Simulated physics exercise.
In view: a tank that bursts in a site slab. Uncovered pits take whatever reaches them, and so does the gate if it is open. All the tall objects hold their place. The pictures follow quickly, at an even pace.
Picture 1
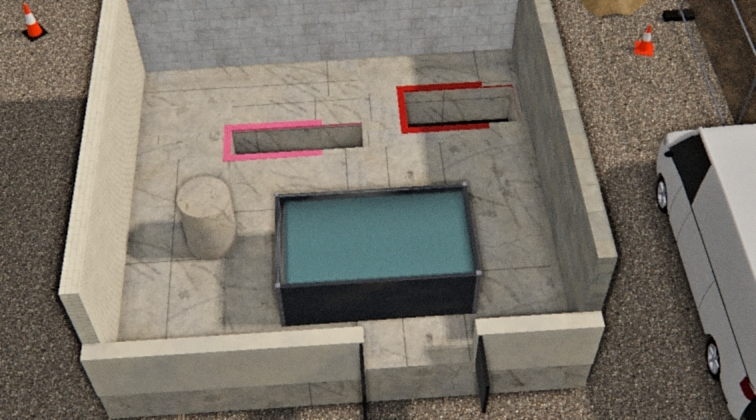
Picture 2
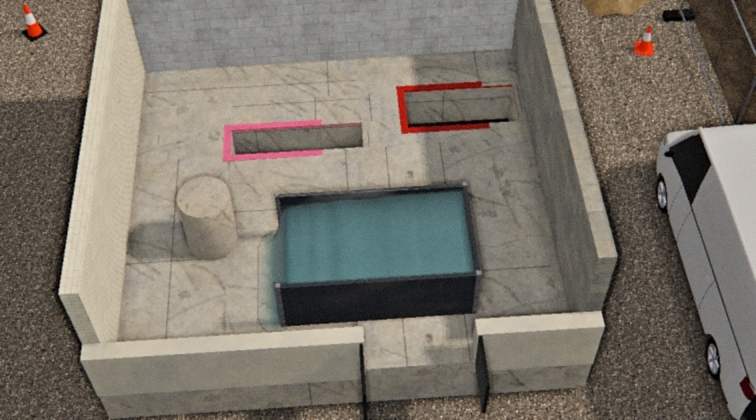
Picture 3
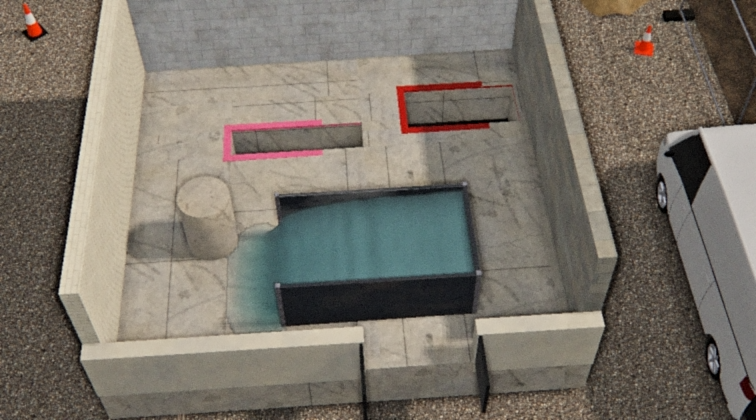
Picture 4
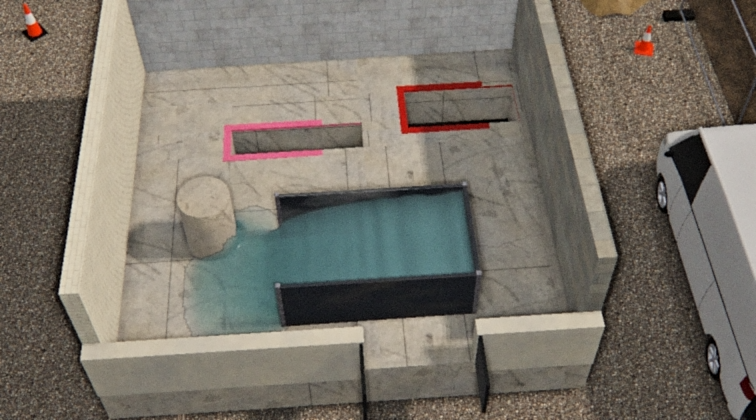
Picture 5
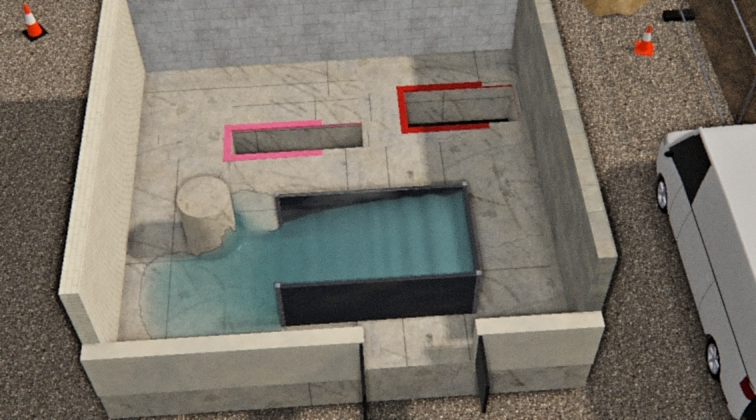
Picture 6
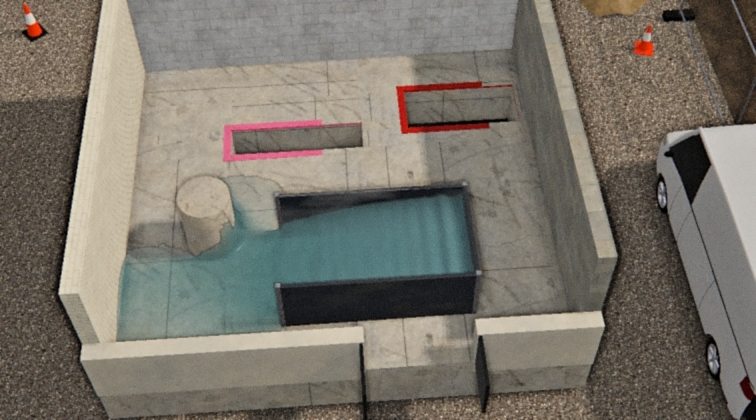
A large open tank of still water inside a walled concrete yard burst at its left end, and the water poured out leftward across the slab, spreading around a short round pillar to the left wall.
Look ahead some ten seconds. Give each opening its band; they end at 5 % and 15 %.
One by one: The gate takes between 5 and 15 %; the red pit takes more than 15 %; the pink pit takes more than 15 %.
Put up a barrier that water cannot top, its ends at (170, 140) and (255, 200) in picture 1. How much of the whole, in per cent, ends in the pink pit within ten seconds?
Per cent: Pink 14.
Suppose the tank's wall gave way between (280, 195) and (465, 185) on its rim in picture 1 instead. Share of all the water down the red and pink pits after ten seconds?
Per cent: Red 35, pink 50.
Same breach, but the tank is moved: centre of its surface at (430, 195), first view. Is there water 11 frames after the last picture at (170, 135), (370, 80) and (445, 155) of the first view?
As listed: Awash, not flooded, dry.
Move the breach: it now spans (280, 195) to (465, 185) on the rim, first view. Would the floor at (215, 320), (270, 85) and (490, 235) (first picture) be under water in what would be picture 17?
In that order: Not flooded, awash, clear.
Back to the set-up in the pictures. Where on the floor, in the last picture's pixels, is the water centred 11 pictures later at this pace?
Roughly at (248, 276).
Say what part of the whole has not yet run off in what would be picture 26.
Roughly 92 per cent.
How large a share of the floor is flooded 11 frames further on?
Some 45 per cent.
A moment on, water covers 30 % of the floor; the gate 0 %, the red pit 0 %, the pink pit 1 %.
Next, water covers 45 % of the floor; the gate 0 %, the red pit 0 %, the pink pit 3 %.
Then, water covers 55 % of the floor; the gate 0 %, the red pit 0 %, the pink pit 8 %.
Later, water covers 90 % of the floor; the gate 4 %, the red pit 4 %, the pink pit 16 %.
In the end, water covers 95 % of the floor; the gate 7 %, the red pit 18 %, the pink pit 28 %.
